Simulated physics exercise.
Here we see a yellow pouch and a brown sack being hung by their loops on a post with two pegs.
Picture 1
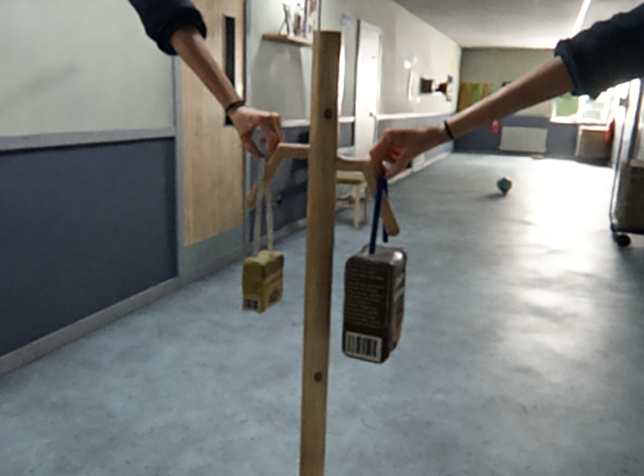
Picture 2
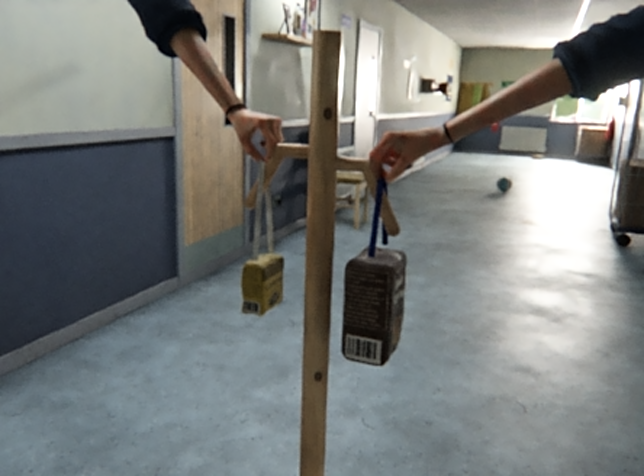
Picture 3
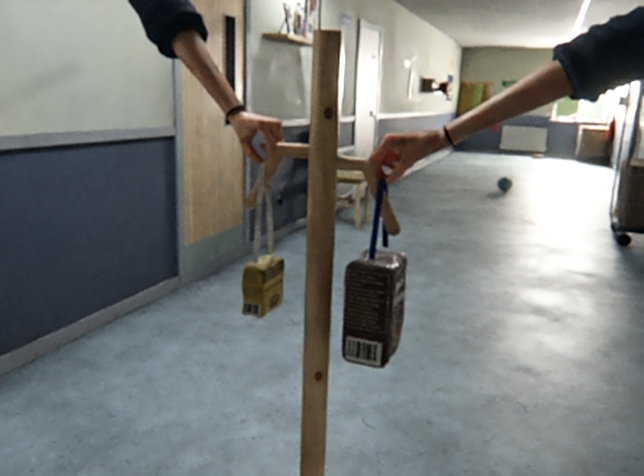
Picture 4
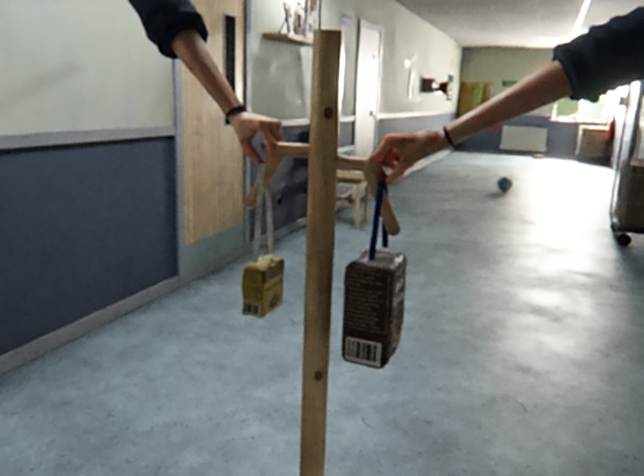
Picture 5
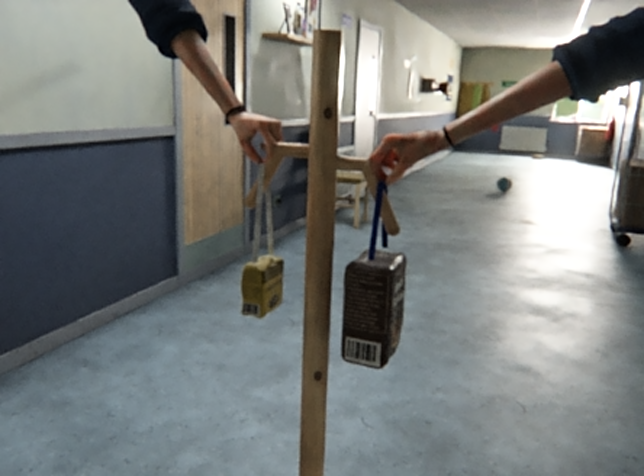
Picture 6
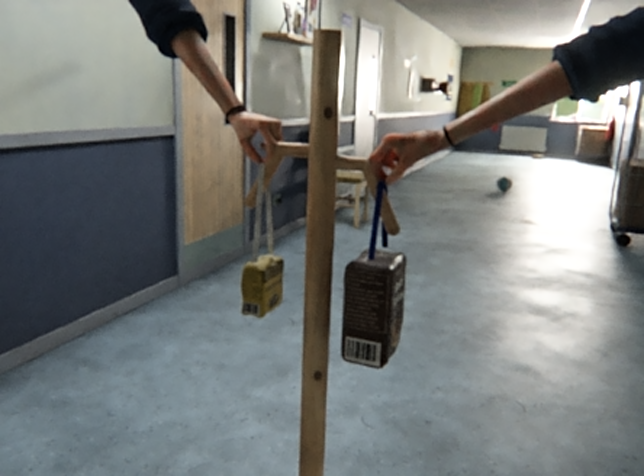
Two hands hold a yellow pouch and a brown sack nearly still beside a wooden post.
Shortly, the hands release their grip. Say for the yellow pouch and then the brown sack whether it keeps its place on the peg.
In order: The yellow pouch loses its place; the brown sack loses its place.
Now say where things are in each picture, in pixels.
The first frame shows yellow pouch (263, 281); brown sack (375, 302); left peg tip (251, 203); right peg tip (393, 230).
The second frame shows yellow pouch (263, 283); brown sack (375, 304).
The third frame shows yellow pouch (263, 286); brown sack (375, 306).
The fourth frame shows yellow pouch (263, 286); brown sack (375, 307).
The fifth frame shows yellow pouch (263, 286); brown sack (375, 307).
The sixth frame shows yellow pouch (263, 285); brown sack (375, 306); left peg tip (251, 202), sloping steeply down; right peg tip (393, 229), sloping steeply down.
Then, 0.44 s after the last picture, yellow pouch on the floor; brown sack on the floor.
At rest, yellow pouch on the floor; brown sack on the floor. The yellow pouch drops to the floor and the brown sack comes down.
